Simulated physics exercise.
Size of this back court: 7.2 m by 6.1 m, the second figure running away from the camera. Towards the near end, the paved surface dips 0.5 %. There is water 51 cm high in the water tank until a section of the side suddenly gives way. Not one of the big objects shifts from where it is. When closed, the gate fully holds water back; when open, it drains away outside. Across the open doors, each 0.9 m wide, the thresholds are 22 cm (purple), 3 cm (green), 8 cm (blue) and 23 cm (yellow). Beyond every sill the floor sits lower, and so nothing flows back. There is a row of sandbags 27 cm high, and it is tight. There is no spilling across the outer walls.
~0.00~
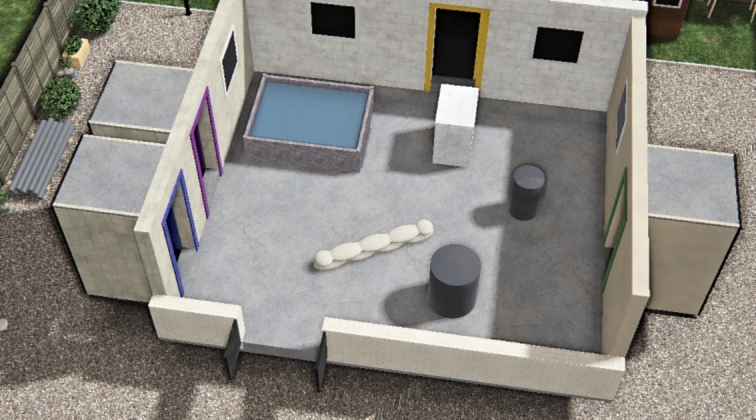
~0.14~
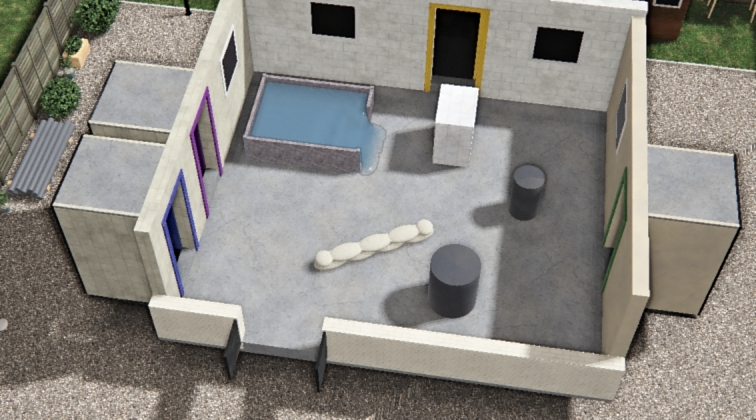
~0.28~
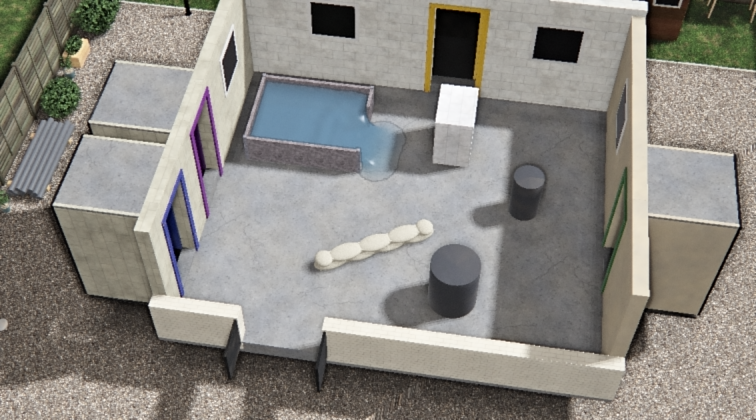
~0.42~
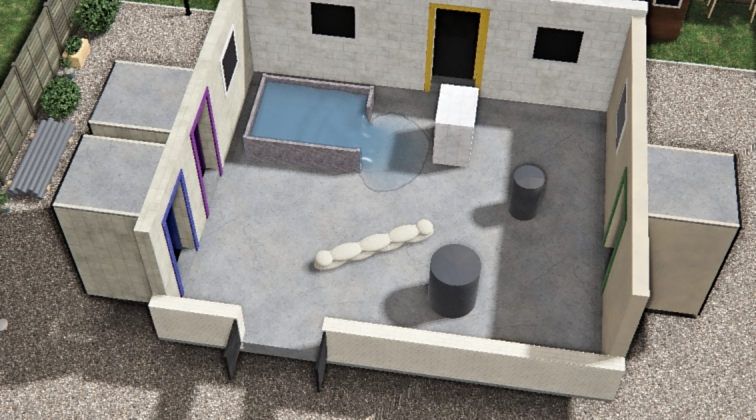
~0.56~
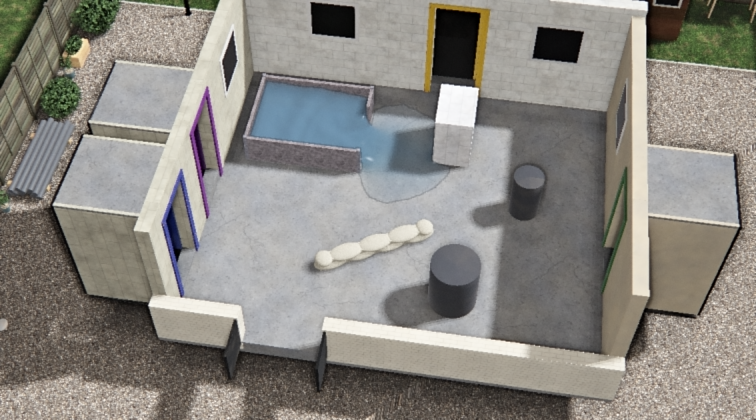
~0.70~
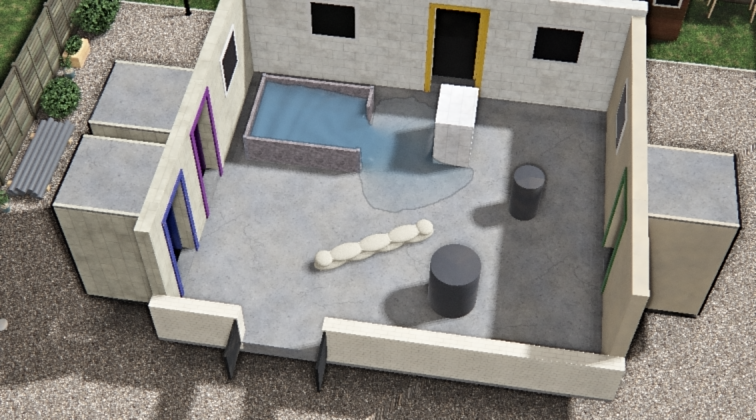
Water pours from the tank's right side and spreads across the grey floor around the white block.
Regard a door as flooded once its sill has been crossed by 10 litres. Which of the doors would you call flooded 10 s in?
I would call the purple door not flooded; I would call the green door flooded; I would call the blue door not flooded; I would call the yellow door not flooded.
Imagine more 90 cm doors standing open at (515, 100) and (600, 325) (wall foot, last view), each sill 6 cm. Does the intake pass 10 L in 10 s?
In turn: Short of it, beyond it.
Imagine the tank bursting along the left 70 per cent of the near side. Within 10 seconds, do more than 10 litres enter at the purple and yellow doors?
Log - purple: Threshold not reached, yellow: Threshold not reached.
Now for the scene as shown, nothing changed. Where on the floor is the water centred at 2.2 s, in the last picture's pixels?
I'd say somewhere around (377, 153).
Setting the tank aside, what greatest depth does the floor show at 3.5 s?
About 26 cm.
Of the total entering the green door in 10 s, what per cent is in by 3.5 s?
Fraction in by then: Around 10 per cent.
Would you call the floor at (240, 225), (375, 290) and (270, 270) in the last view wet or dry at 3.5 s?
Well, the first is untouched by it, the next untouched by it, the last untouched by it.
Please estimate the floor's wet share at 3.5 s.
Roughly 50 % of the floor is wet.
After 1.4 s water covers 15 % of the floor and is deepest (32 cm) near (425, 157); purple door not reached, green door not reached, blue door not reached, yellow door 14 cm at the sill, 0 L in.
After 2.2 s water covers 30 % of the floor and is deepest (30 cm) near (427, 150); purple door not reached, green door not reached, blue door not reached, yellow door 16 cm at the sill, 0 L in.
After 3.5 s water covers 50 % of the floor and is deepest (26 cm) near (599, 378); purple door not reached, green door 7 cm at the sill, 6 L in, blue door not reached, yellow door 12 cm at the sill, 0 L in.
After 6.0 s water covers 65 % of the floor and is deepest (12 cm) near (425, 157); purple door not reached, green door 7 cm at the sill, 30 L in, blue door not reached, yellow door 7 cm at the sill, 0 L in.
After 10.0 s water covers 90 % of the floor and is deepest (9 cm) near (186, 285); purple door 2 cm at the sill, 0 L in, green door 6 cm at the sill, 76 L in, blue door 5 cm at the sill, 0 L in, yellow door 4 cm at the sill, 0 L in.
